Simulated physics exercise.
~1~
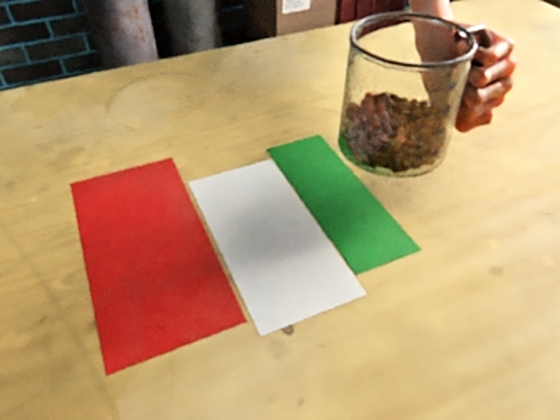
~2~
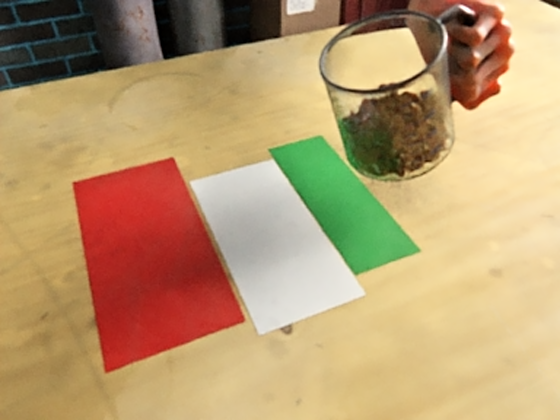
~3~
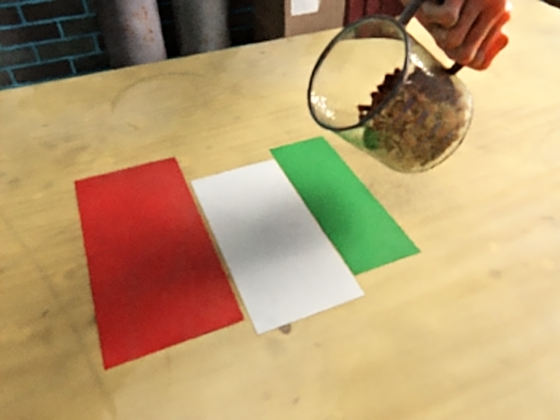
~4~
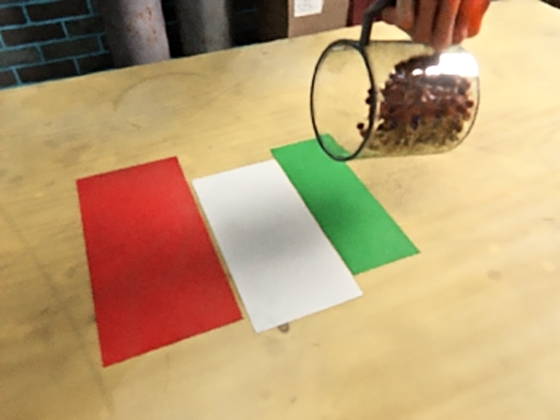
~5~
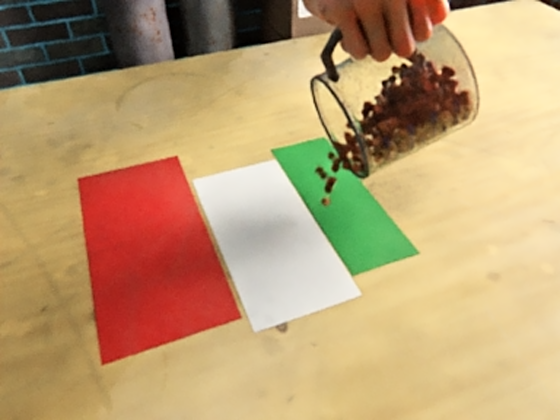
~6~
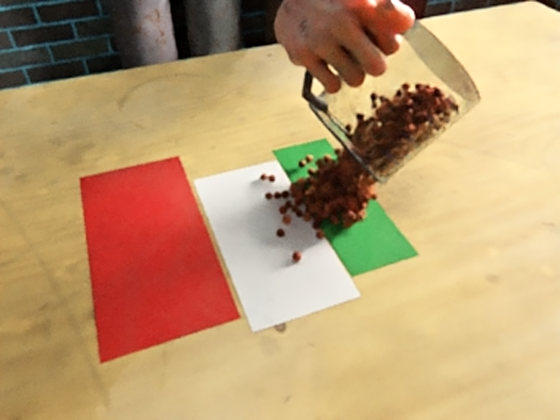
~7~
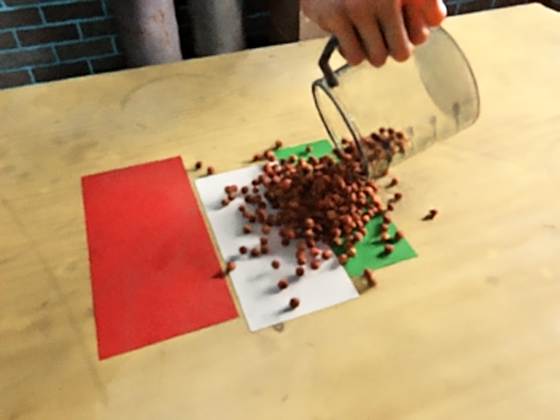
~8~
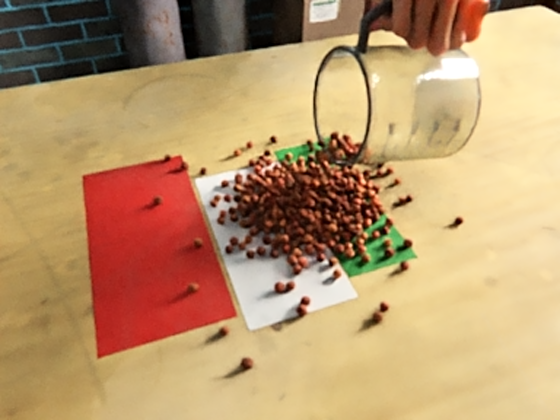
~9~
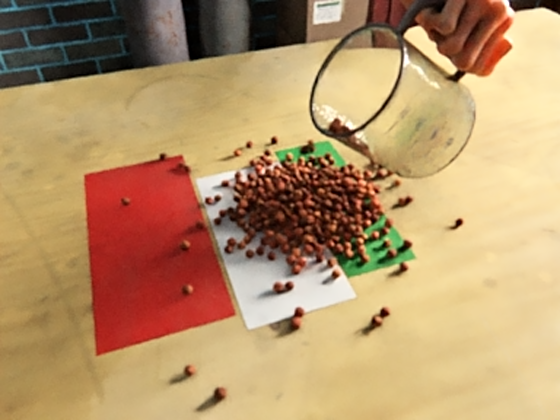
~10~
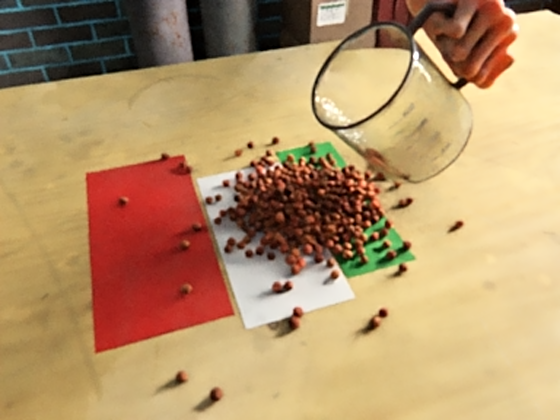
In this clip, a hand tilts a clear jug over red, white and green mats on a wooden table, pouring out small reddish-brown pellets, then tips it partly back. Most pellets lie heaped across the white and green mats, with a few scattered on the red mat and bare table.
